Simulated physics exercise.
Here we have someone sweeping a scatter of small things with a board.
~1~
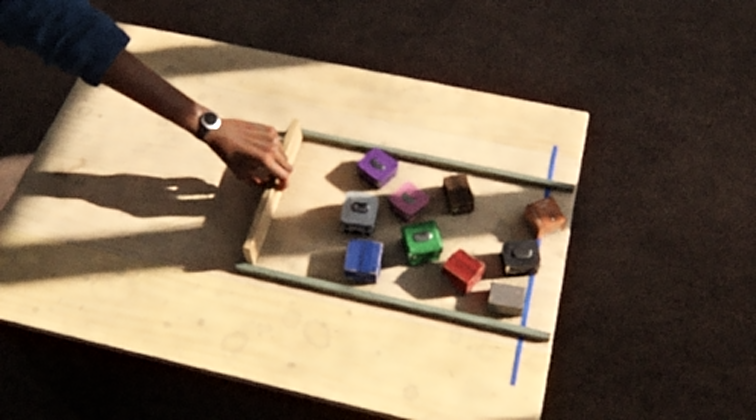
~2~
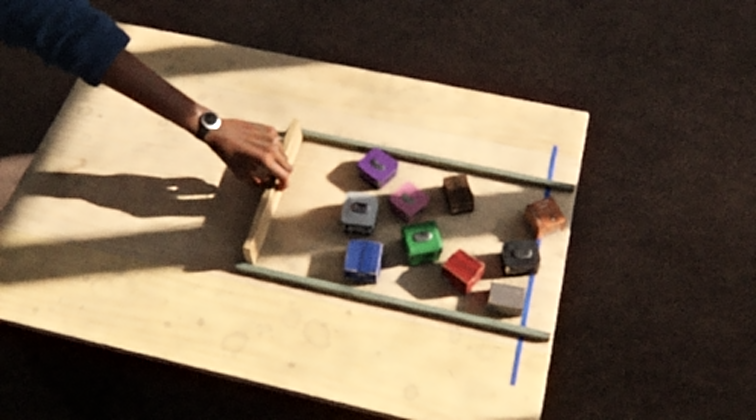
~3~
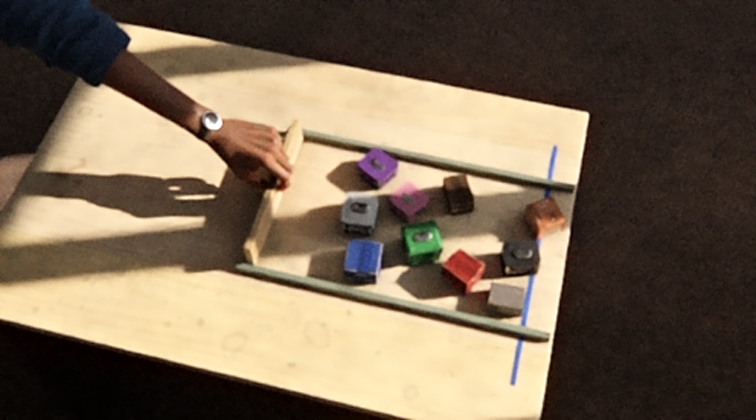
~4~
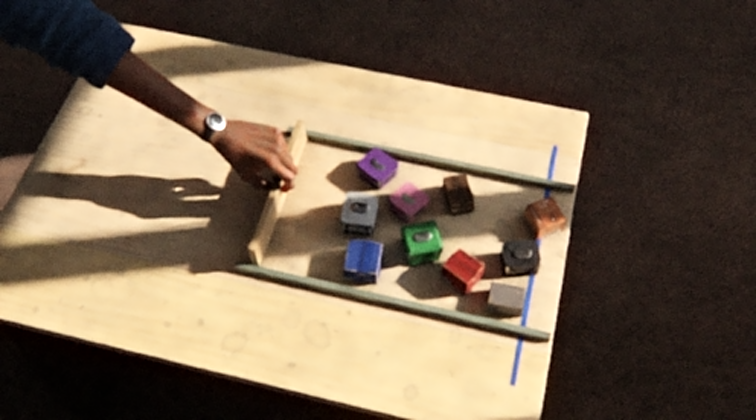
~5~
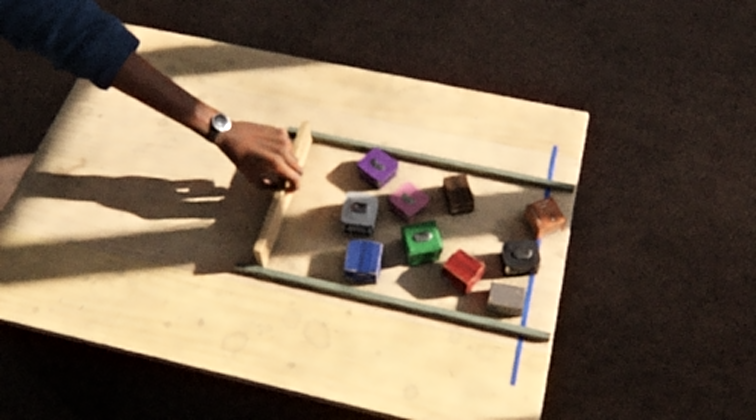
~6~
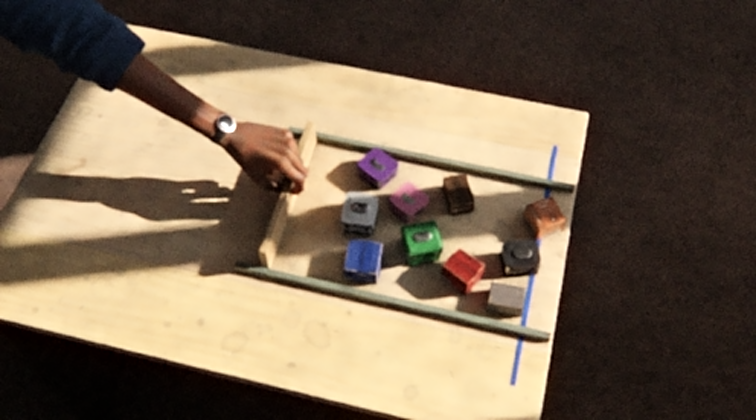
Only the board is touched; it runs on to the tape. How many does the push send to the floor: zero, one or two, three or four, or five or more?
The number that fall off is five or more.
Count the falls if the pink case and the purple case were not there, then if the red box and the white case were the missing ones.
Fallen: 5, and 4 in the other try.
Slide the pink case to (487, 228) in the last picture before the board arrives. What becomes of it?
The pink case comes down.
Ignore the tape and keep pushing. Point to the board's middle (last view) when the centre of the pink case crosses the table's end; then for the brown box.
Its middle is around (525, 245) and around (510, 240).
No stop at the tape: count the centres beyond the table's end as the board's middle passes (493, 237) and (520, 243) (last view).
In that order 3 and 6.
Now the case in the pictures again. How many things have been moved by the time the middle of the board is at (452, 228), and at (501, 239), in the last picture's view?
First 10, then 10.
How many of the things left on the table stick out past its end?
It comes to 3.
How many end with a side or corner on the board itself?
In contact: 3.
A little later, none off yet; orange box at rest near (545, 218); black case at rest near (520, 258); grey block at rest near (506, 299).
When it is over, the number that fall off is five or more; down, pink case, green case, brown box, red box, grey block, black case and orange box.
